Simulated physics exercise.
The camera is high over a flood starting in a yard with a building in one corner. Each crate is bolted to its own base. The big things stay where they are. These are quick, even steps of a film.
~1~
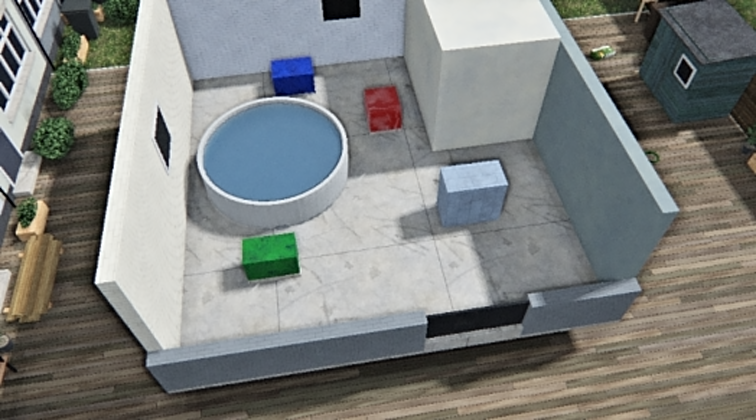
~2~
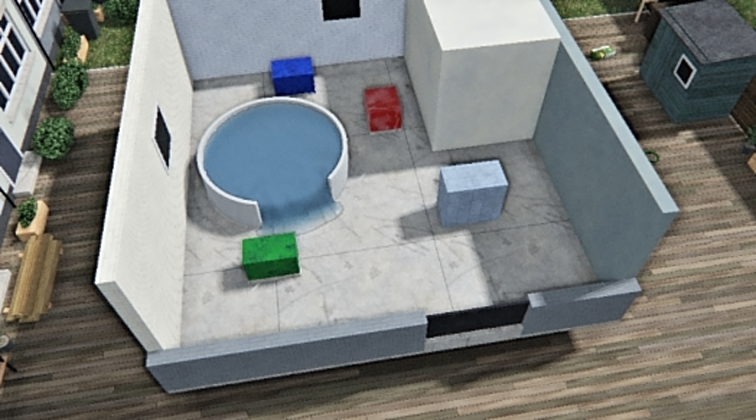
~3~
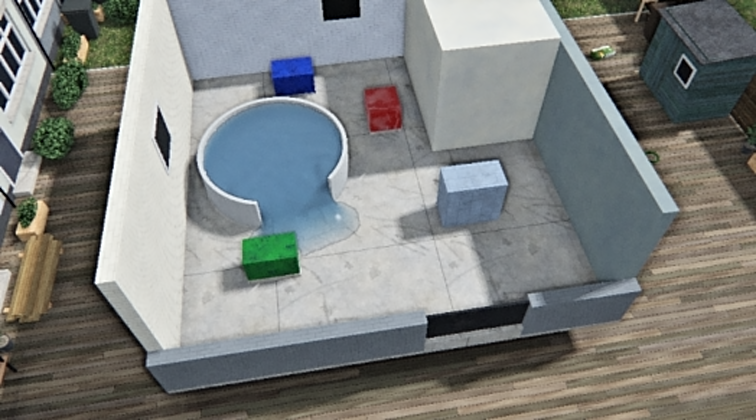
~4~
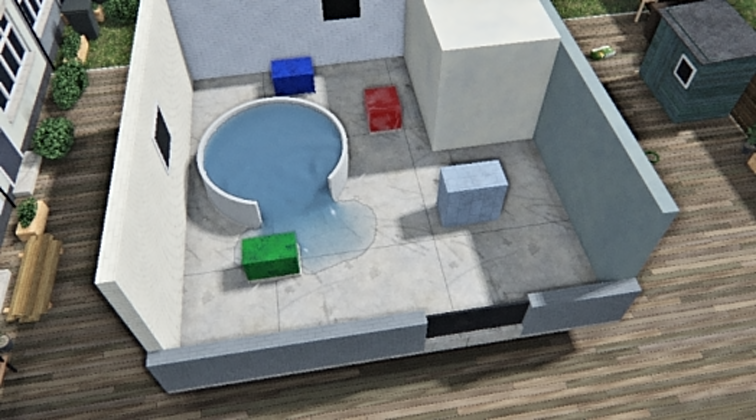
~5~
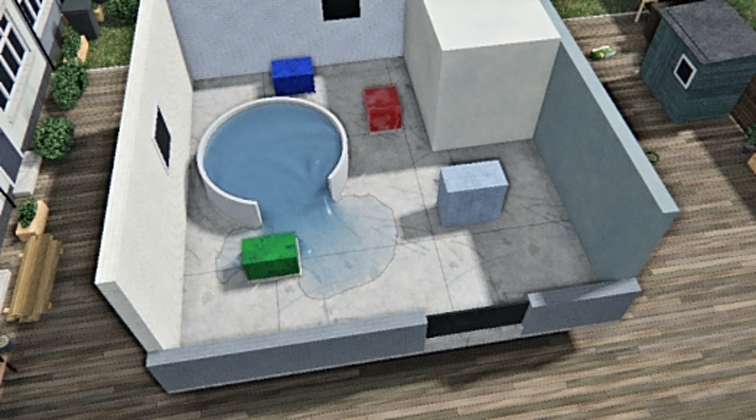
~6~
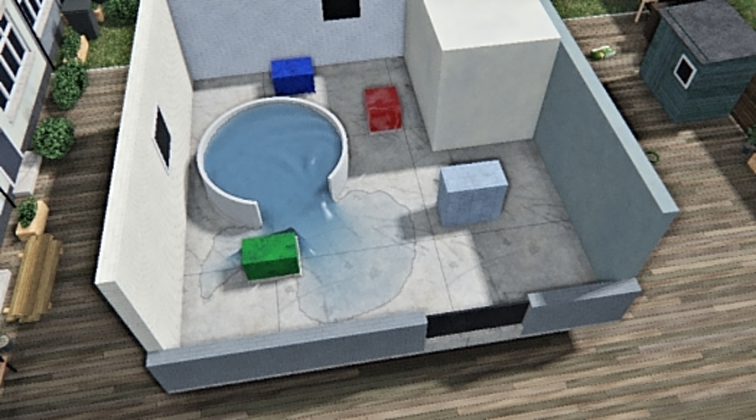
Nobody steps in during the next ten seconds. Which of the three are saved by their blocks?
One by one: The blue crate is soaked; the green crate is soaked; the red crate keeps dry.
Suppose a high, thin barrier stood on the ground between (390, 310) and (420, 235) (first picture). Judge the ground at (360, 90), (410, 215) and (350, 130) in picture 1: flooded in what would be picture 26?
In turn: Not flooded, awash, not flooded.
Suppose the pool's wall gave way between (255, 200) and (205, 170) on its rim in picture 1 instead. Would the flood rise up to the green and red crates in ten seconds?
Then: Green crate gets wet, red crate is topped.
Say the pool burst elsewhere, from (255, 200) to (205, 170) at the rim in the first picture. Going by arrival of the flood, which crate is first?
I say the green crate.
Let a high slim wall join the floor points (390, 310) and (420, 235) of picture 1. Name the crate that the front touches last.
It is the blue-painted one.
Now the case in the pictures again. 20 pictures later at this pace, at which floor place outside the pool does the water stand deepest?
Near (590, 304).
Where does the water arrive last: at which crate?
The red one.
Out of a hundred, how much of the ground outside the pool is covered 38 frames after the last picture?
I make it 80 per cent.
A moment on, water covers 30 % of the floor; the blue crate not reached, the green crate water round its plinth, the red crate not reached.
Next, water covers 40 % of the floor; the blue crate not reached, the green crate water round its plinth, the red crate not reached.
Then, water covers 60 % of the floor; the blue crate not reached, the green crate water round its plinth, the red crate not reached.
Later, water covers 80 % of the floor; the blue crate water round its plinth, the green crate water round its plinth, the red crate water round its plinth.
In the end, water covers 95 % of the floor; the blue crate was topped, the green crate was topped, the red crate stayed above the water.
